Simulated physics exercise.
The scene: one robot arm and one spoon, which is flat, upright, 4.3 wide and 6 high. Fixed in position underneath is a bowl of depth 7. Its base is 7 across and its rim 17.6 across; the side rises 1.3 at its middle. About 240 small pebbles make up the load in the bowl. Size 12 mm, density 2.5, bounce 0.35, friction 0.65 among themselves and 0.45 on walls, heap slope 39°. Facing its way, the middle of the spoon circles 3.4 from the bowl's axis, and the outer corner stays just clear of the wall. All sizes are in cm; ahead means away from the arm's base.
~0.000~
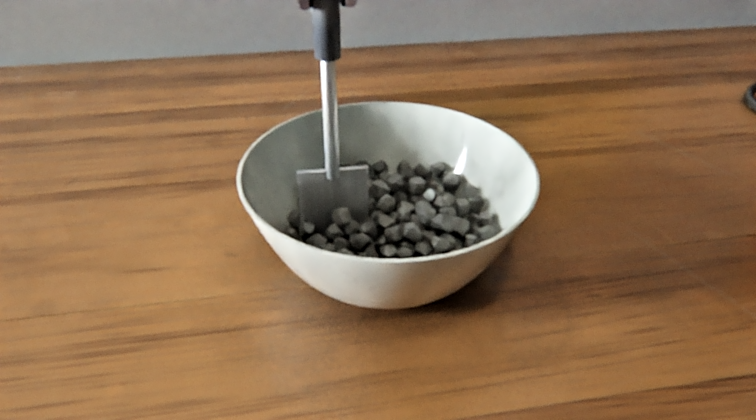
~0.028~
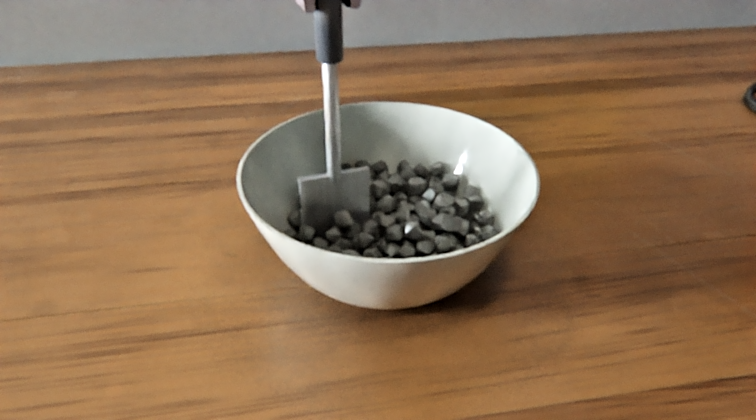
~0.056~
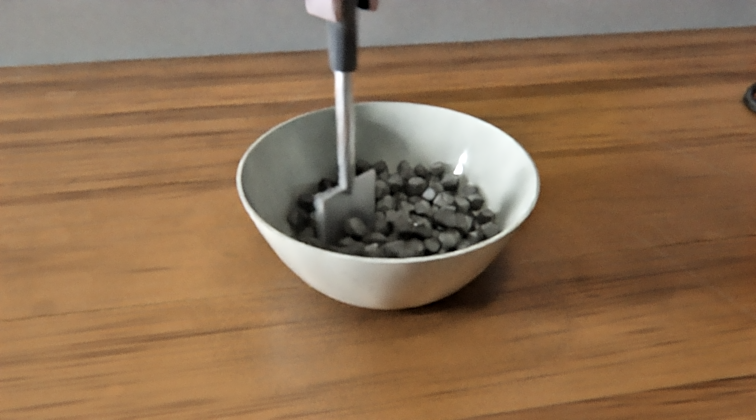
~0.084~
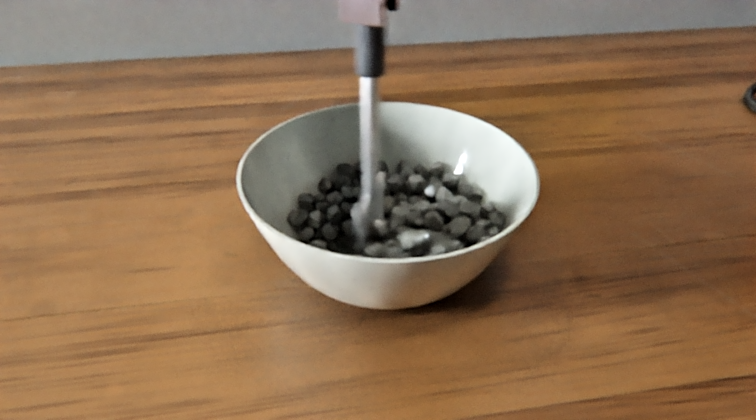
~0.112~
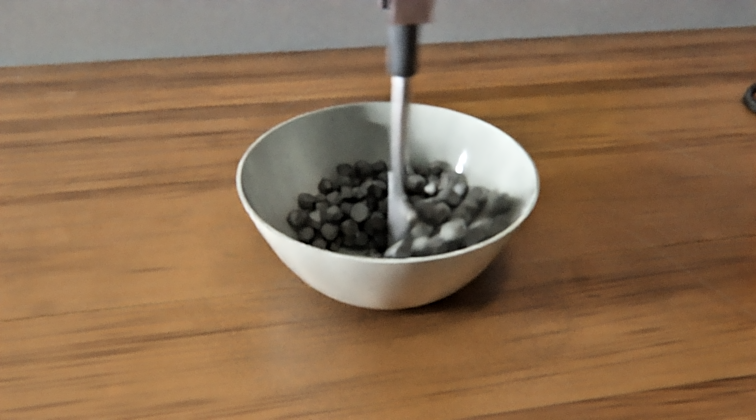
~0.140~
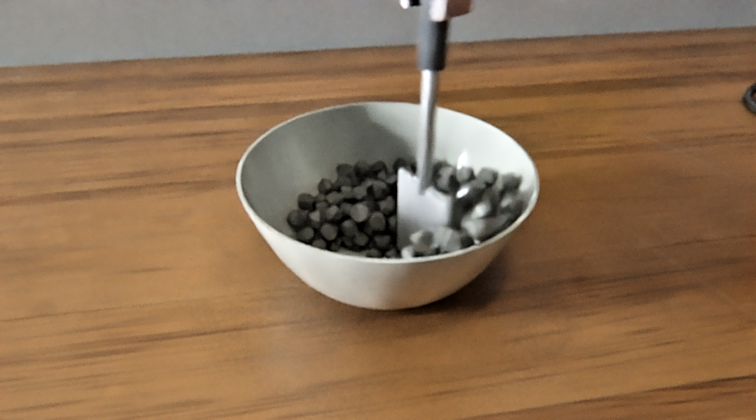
On a wooden tabletop, a robot arm's flat metal tool sweeping left to right through dark pebbles in a pale bowl, turning as it goes.
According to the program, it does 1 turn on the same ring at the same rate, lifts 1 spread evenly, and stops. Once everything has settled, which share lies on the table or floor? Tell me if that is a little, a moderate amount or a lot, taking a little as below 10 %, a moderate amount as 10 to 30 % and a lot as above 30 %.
A moderate amount, from 10 to 30 %.
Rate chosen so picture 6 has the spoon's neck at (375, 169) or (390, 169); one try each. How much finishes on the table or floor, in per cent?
It comes to roughly 0 per cent and then 0 per cent.
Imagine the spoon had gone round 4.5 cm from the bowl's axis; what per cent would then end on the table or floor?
In that case some 15 per cent.
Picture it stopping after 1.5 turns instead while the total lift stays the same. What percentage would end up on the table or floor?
20 %.
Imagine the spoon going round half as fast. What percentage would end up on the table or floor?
Then roughly 0 per cent.
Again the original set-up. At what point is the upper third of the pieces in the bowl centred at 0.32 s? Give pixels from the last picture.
Around (324, 157).
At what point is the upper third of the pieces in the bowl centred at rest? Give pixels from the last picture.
(327, 249).
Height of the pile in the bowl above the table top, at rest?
Measured height: Some 7.0 cm.
By 0.23 s, 206° round, highest piece 10 above the table; 235 in the bowl, 5 in flight or on the tool.
By 0.32 s, 296° round, highest piece 9 above the table; 218 in the bowl, 6 on the table or floor, 16 in flight or on the tool.
By 0.57 s, 0° round, highest piece 7 above the table; 206 in the bowl, 34 on the table or floor.
By 1.27 s, 0° round, highest piece 7 above the table; 206 in the bowl, 34 on the table or floor.
Final count, 206 in the bowl, 34 on the table or floor. That is 14 % on the table or floor.
